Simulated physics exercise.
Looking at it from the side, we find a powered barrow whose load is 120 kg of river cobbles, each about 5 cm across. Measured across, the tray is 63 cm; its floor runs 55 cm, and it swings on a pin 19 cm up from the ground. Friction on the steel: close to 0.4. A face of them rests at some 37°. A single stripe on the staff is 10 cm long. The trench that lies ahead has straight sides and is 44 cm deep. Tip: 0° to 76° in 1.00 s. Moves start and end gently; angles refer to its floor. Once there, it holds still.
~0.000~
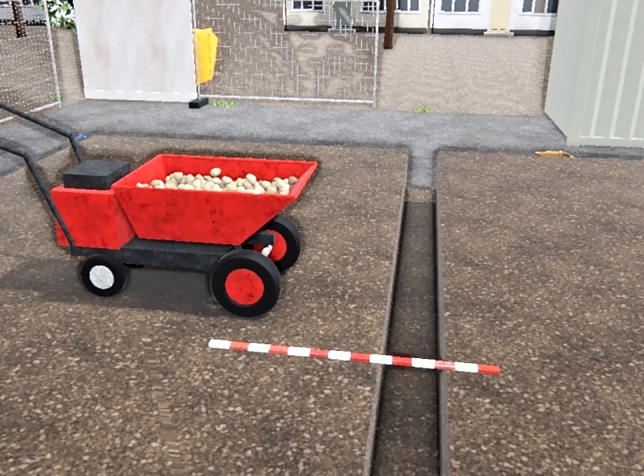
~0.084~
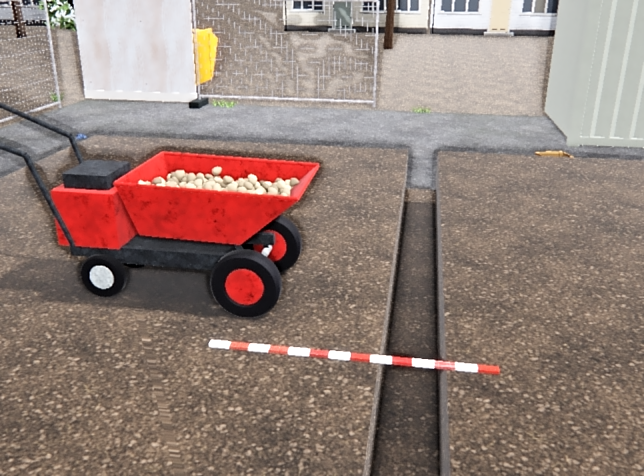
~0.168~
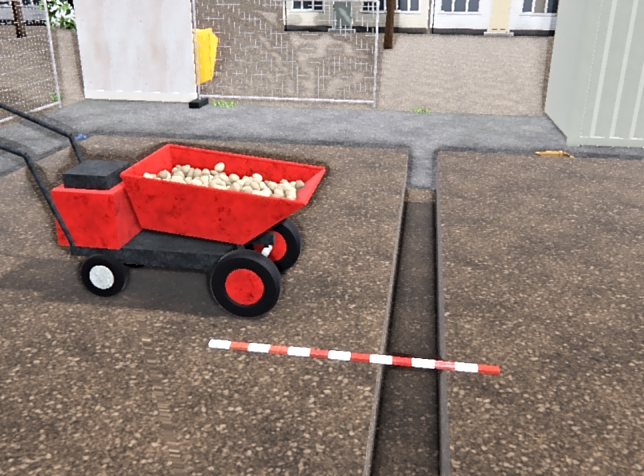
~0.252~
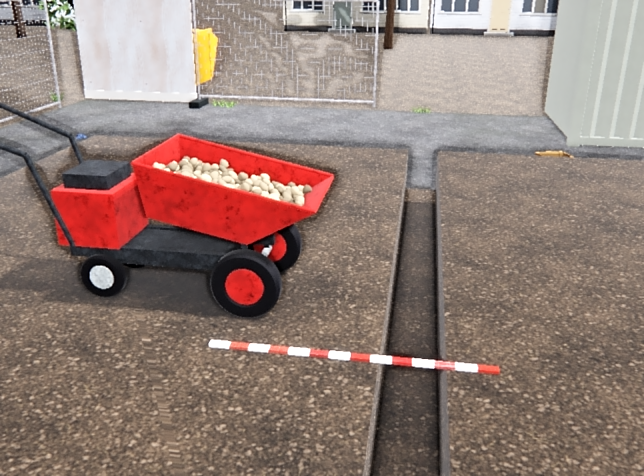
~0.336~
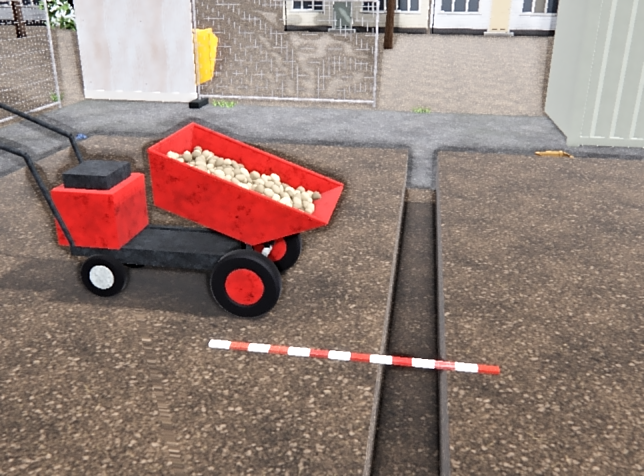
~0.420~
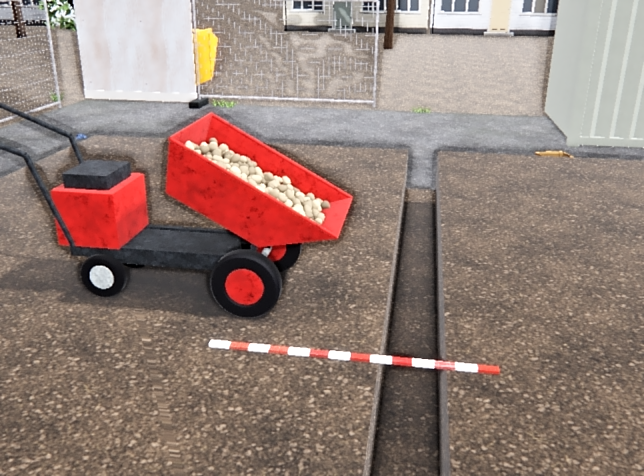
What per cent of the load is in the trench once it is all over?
62 %.
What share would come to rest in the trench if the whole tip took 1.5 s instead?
In that case some 60 per cent.
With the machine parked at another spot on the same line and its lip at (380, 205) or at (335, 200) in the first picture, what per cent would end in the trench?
Around 15% for the first place and 90% for the second.
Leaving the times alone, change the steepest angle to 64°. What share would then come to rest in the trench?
Around 90 per cent would finish in the trench.
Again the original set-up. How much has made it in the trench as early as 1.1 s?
Roughly 25% by that time.
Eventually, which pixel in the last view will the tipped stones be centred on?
Roughly (410, 359), I'd say.
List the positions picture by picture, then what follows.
In the first picture, lip at (295, 198), floor tilted 0°, highest stones at (232, 181).
In the second picture, lip at (298, 199), floor tilted 2°, highest stones at (215, 178); the stones move at 0.3 m/s on average.
In the third picture, lip at (305, 204), floor tilted 6°, highest stones at (192, 175); the stones move at 0.5 m/s on average.
In the fourth picture, lip at (315, 212), floor tilted 12°, highest stones at (193, 166); the stones move at 0.7 m/s on average.
In the fifth picture, lip at (326, 223), floor tilted 20°, highest stones at (198, 157); the stones move at 0.8 m/s on average.
In the sixth picture, lip at (337, 238), floor tilted 29°, highest stones at (211, 148); the stones move at 0.9 m/s on average.
After 0.8 s the floor is at 64°; 100 % in the tray; the foremost stones are at (353, 269).
After 1.1 s the floor is at 76°; 65 % in the tray, 11 % short of the trench, 23 % in the trench; the foremost stones are at (438, 342).
After 1.5 s the floor is at 76°; 31 % in the tray, 13 % short of the trench, 54 % in the trench, 2 % past the trench; the foremost stones are at (490, 298).
After 3.4 s the floor is at 76°; 23 % in the tray, 13 % short of the trench, 62 % in the trench, 2 % past the trench; the foremost stones are at (518, 299).
